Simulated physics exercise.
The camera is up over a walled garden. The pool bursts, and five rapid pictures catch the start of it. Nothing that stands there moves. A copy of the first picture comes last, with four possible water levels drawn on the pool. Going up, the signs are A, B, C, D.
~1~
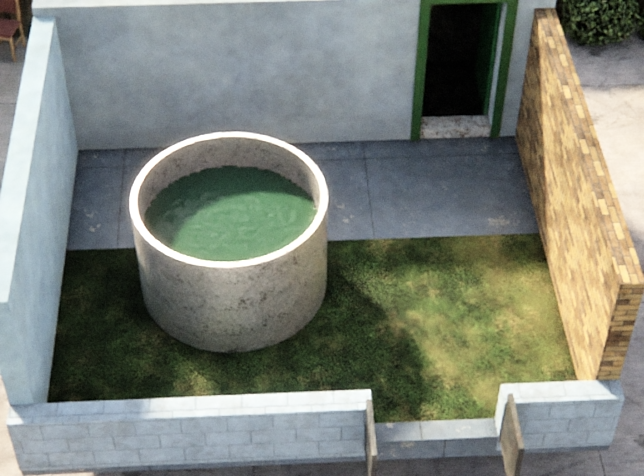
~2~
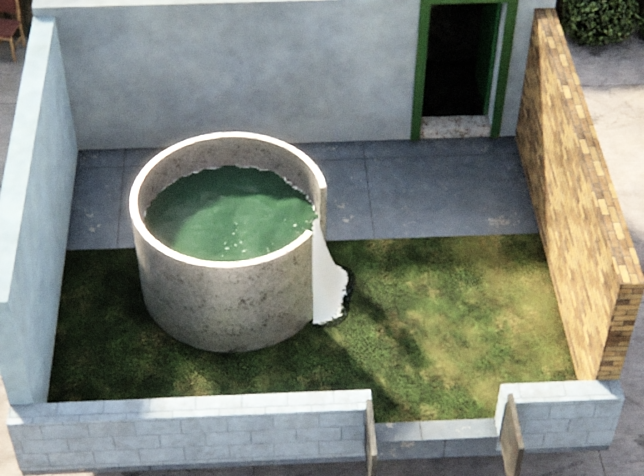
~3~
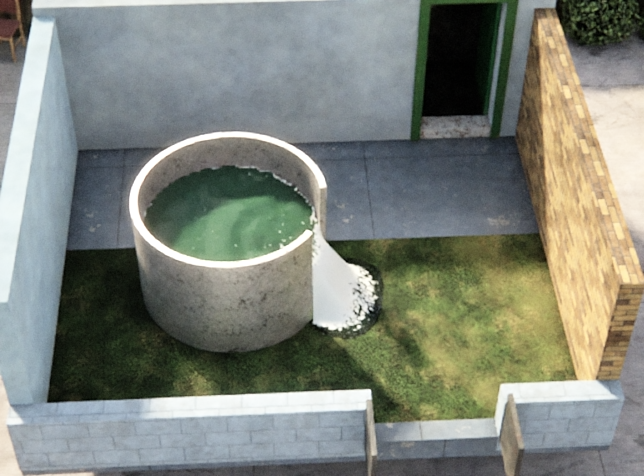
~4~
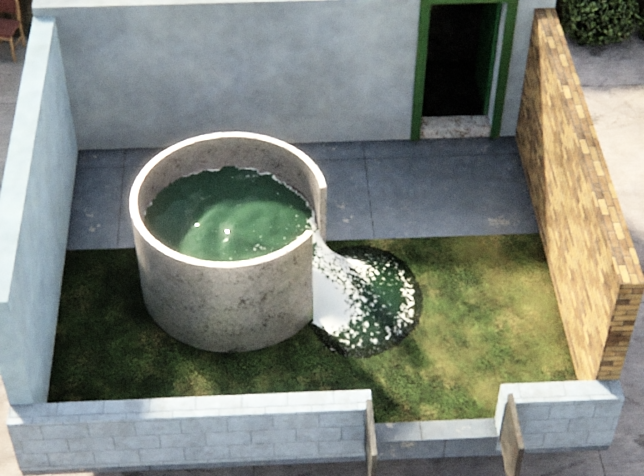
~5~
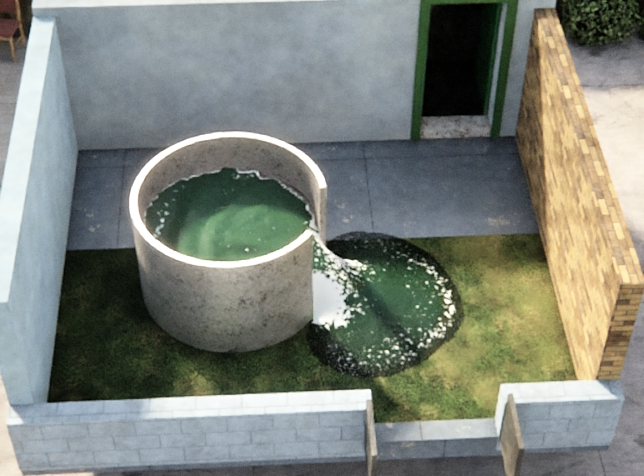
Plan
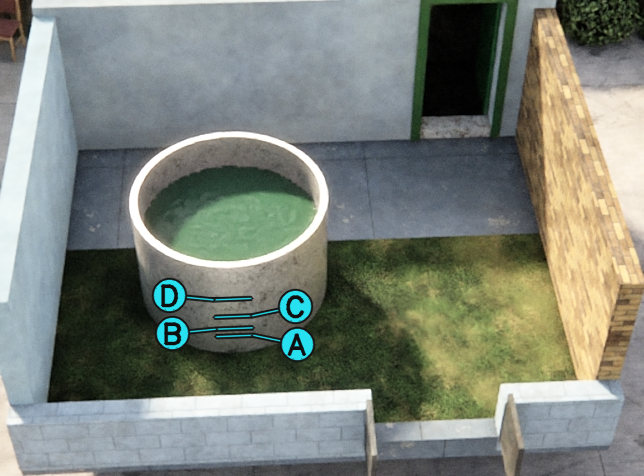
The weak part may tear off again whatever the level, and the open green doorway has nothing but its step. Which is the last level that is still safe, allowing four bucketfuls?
Level D just does it.
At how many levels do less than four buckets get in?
All of them.
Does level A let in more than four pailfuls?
No.
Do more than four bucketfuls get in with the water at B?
No, that is safe.
On the marked copy, A at (234, 335); B at (234, 328); C at (233, 316); D at (232, 299); from the bottom up A, B, C, D.
Choosing A, nothing gets over.
Choosing B, nothing gets over.
Choosing C, nothing gets over.
Choosing D, a splash gets over, under a bucket.
